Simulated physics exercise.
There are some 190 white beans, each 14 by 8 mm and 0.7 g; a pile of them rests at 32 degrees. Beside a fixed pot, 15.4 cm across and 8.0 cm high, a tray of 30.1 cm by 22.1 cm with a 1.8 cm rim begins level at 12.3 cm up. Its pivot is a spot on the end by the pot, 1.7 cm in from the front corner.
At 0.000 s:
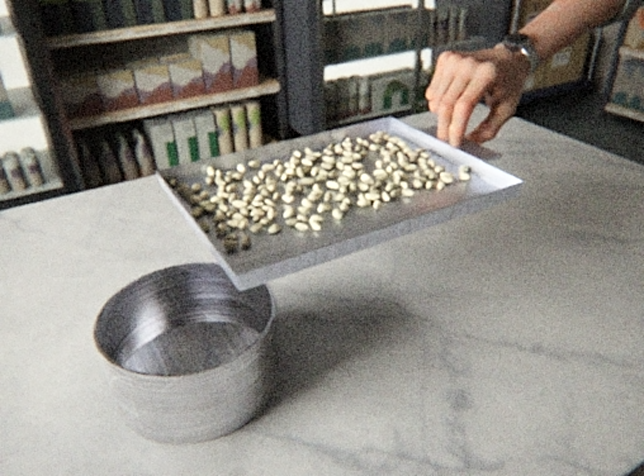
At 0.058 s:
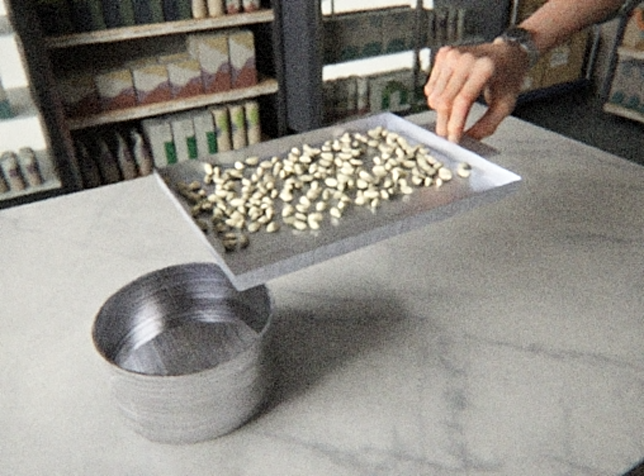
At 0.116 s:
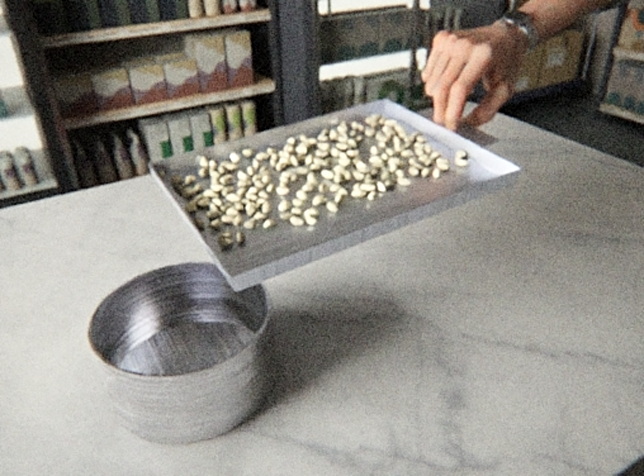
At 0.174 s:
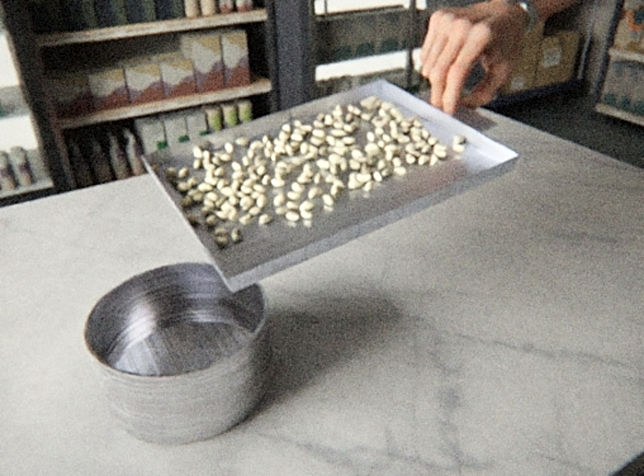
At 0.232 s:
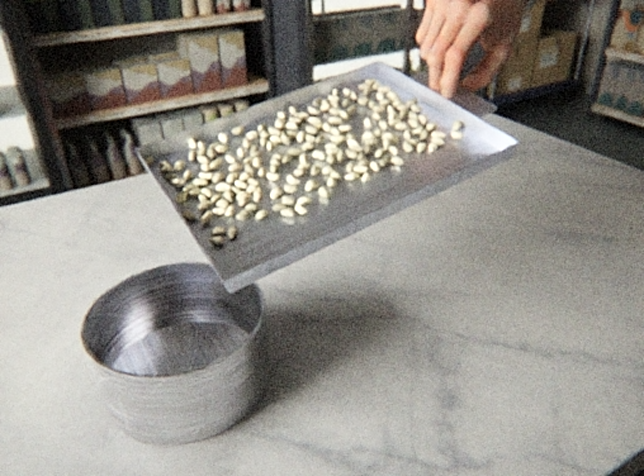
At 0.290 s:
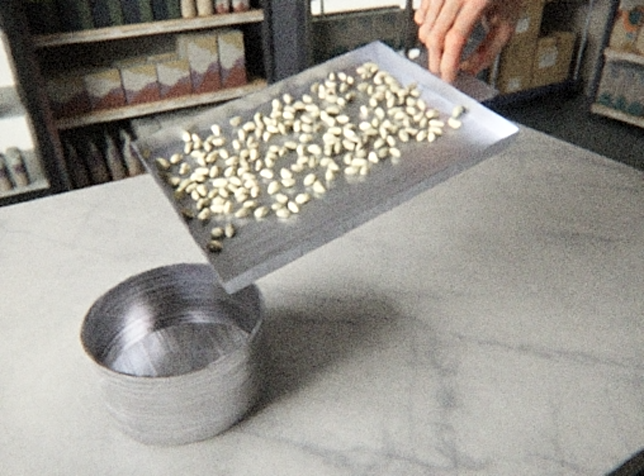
At the start, a hand holds the far right end of a metal tray scattered with many white beans, above a marble table beside a round metal pot. The hand lifts that end, tilting the tray steadily down toward the pot at left, while the beans stay spread across it.
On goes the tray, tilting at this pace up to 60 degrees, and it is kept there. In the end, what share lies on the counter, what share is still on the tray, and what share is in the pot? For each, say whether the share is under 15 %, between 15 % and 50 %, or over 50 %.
In the end counter: A middle portion; tray: A middle portion; pot: A middle portion.
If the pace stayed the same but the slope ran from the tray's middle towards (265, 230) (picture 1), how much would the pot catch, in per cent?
I'd estimate about 35 %.
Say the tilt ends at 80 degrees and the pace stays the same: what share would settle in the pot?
You'd end up with some 45 % in the pot.
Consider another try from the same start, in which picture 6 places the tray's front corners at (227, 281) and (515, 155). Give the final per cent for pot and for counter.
Pot 0 % / counter 30 %.
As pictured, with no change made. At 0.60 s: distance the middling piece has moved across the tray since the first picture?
6 cm.
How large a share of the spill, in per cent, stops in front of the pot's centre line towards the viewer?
I'd put it at around 100 per cent.
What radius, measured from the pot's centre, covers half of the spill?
Roughly 16 centimetres.
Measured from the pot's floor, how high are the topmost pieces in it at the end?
Roughly 1.5 cm.
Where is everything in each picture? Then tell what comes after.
In the first picture, tray tilt 0 degrees, front corners at (239, 272) and (519, 181); middle of the pieces at (321, 178); pot at (187, 311).
In the second picture, tray tilt 1 degrees, front corners at (237, 272) and (518, 178); middle of the pieces at (320, 175).
In the third picture, tray tilt 4 degrees, front corners at (233, 273) and (516, 168), lowest corner left front; middle of the pieces at (316, 167).
In the fourth picture, tray tilt 8 degrees, front corners at (229, 275) and (515, 155), lowest corner left front; middle of the pieces at (312, 156).
In the fifth picture, tray tilt 12 degrees, front corners at (226, 277) and (514, 142), lowest corner left front; middle of the pieces at (308, 146).
In the sixth picture, tray tilt 16 degrees, front corners at (225, 279) and (516, 129), lowest corner left front; middle of the pieces at (306, 138); pot at (175, 312). The tray's pace is about 70 degrees a second.
After 0.60 s, tilt 37 degrees; the tray holds 100 %, the pot 0 %.
After 0.81 s, tilt 52 degrees; the tray holds 100 %, the pot 0 %.
After 1.14 s, tilt 60 degrees; the tray holds 60 %, the pot 15 %.
In the end, at 2.8 s, counter 35 %, tray 40 %, pot 30 %.
